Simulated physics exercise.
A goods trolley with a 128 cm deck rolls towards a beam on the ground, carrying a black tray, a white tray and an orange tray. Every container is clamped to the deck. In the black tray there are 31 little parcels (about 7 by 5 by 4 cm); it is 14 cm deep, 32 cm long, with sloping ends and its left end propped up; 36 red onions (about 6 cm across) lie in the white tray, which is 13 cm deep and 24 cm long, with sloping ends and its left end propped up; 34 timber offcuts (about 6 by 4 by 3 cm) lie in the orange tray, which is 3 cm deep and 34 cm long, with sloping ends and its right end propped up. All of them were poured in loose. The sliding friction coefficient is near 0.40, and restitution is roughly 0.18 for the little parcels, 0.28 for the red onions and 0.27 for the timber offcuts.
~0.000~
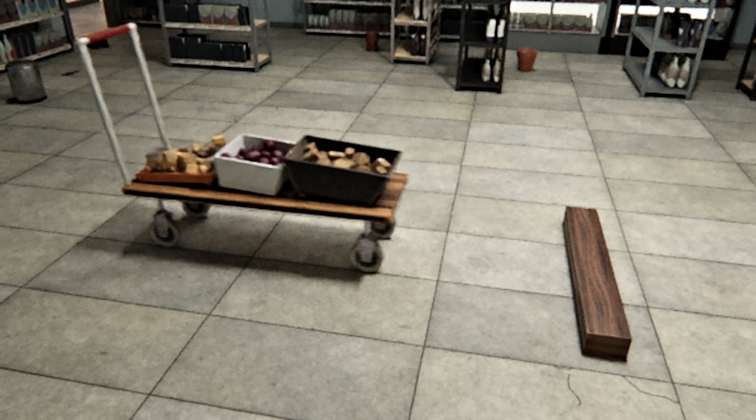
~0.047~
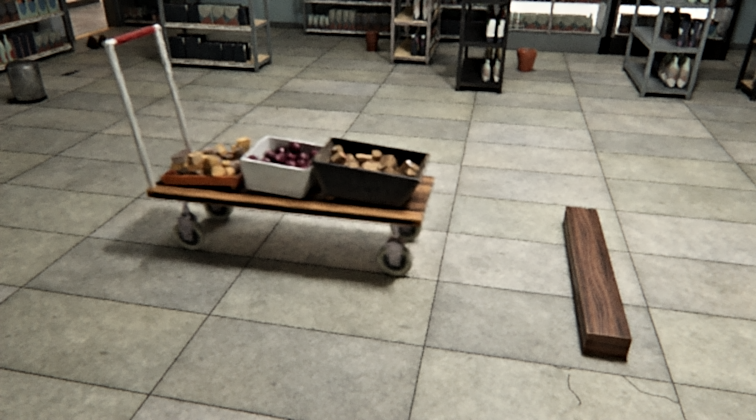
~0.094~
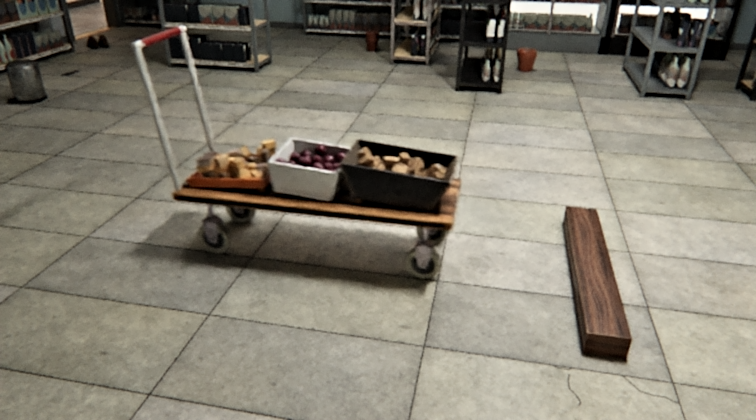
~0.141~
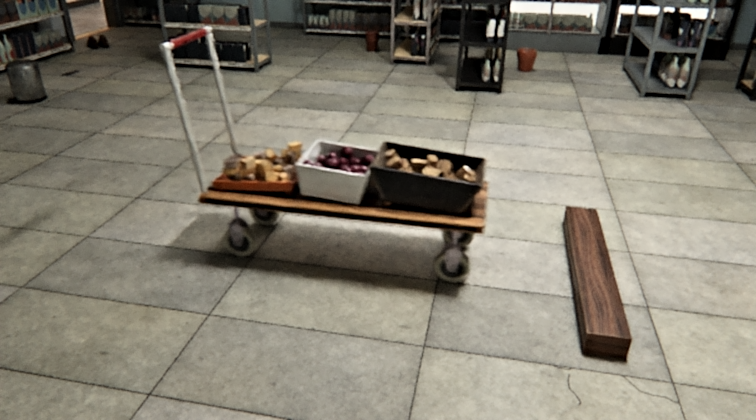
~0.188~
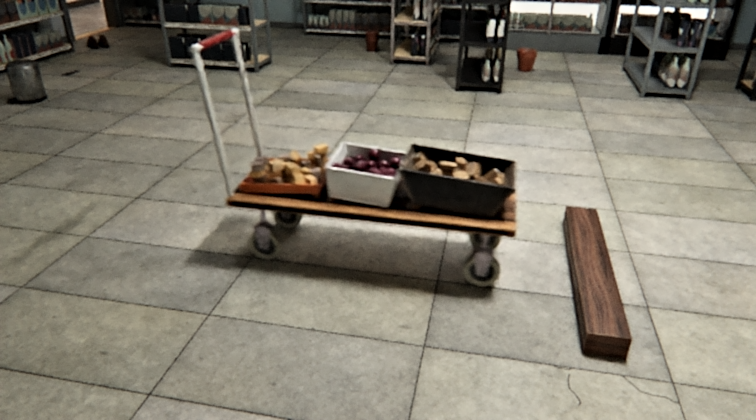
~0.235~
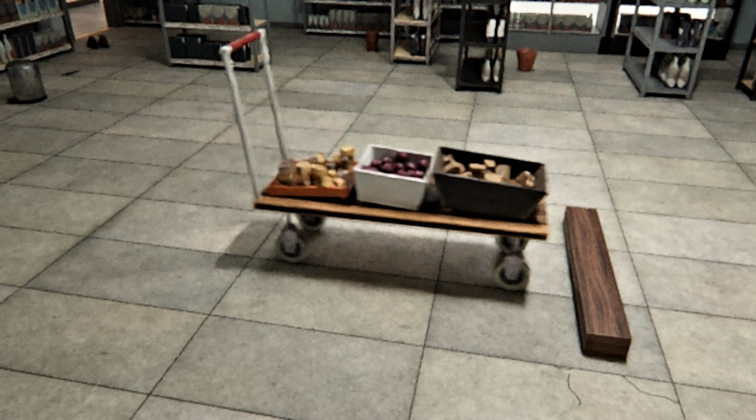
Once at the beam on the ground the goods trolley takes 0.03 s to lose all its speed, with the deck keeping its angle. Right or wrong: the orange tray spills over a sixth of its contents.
Right, over a sixth spills.
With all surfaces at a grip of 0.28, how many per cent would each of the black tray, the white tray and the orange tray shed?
Black tray 10, white tray 10, orange tray 30 per cent.
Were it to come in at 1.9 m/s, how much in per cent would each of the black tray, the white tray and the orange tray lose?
In that case the black tray sheds 0 per cent of its load, the white tray 0 per cent, and the orange tray 20 per cent.
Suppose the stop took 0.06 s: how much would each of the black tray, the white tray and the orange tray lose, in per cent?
With that change, black tray 10 per cent, white tray 0 per cent, orange tray 40 per cent.
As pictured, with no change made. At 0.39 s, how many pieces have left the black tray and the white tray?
Roughly - black tray: 0; white tray: 0.
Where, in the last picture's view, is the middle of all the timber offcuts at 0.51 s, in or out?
The middle is around (383, 179).
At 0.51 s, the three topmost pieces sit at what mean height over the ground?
Close to 60 cm up.
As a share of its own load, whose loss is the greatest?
That's the orange tray.
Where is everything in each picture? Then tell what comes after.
In the first frame (places track the rim corner closest to us here), orange tray (210, 174); black tray (388, 177); 85 cm to go; all still inside.
In the second frame, orange tray (236, 177); black tray (419, 179); 72 cm to go.
In the third frame, orange tray (263, 179); black tray (450, 182); 59 cm to go.
In the fourth frame, orange tray (291, 182); black tray (481, 185); 46 cm to go.
In the fifth frame, orange tray (319, 185); black tray (514, 188); 33 cm to go.
In the sixth frame, orange tray (348, 188); black tray (547, 191); 20 cm to go; all still inside.
After 0.29 s, contact.
After 0.39 s, the black tray has all 31, the white tray has all 36 and the orange tray is down by 4 of 34.
After 0.51 s, the black tray has all 31, the white tray has all 36 and the orange tray is down by 10 of 34.
After 0.74 s, the black tray is down by 3 of 31, the white tray has all 36 and the orange tray is down by 12 of 34.
Final count (at 1.24 s), the black tray is down by 3 of 31, the white tray has all 36 and the orange tray is down by 13 of 34. Asked share, 13 of 34, 38 per cent.
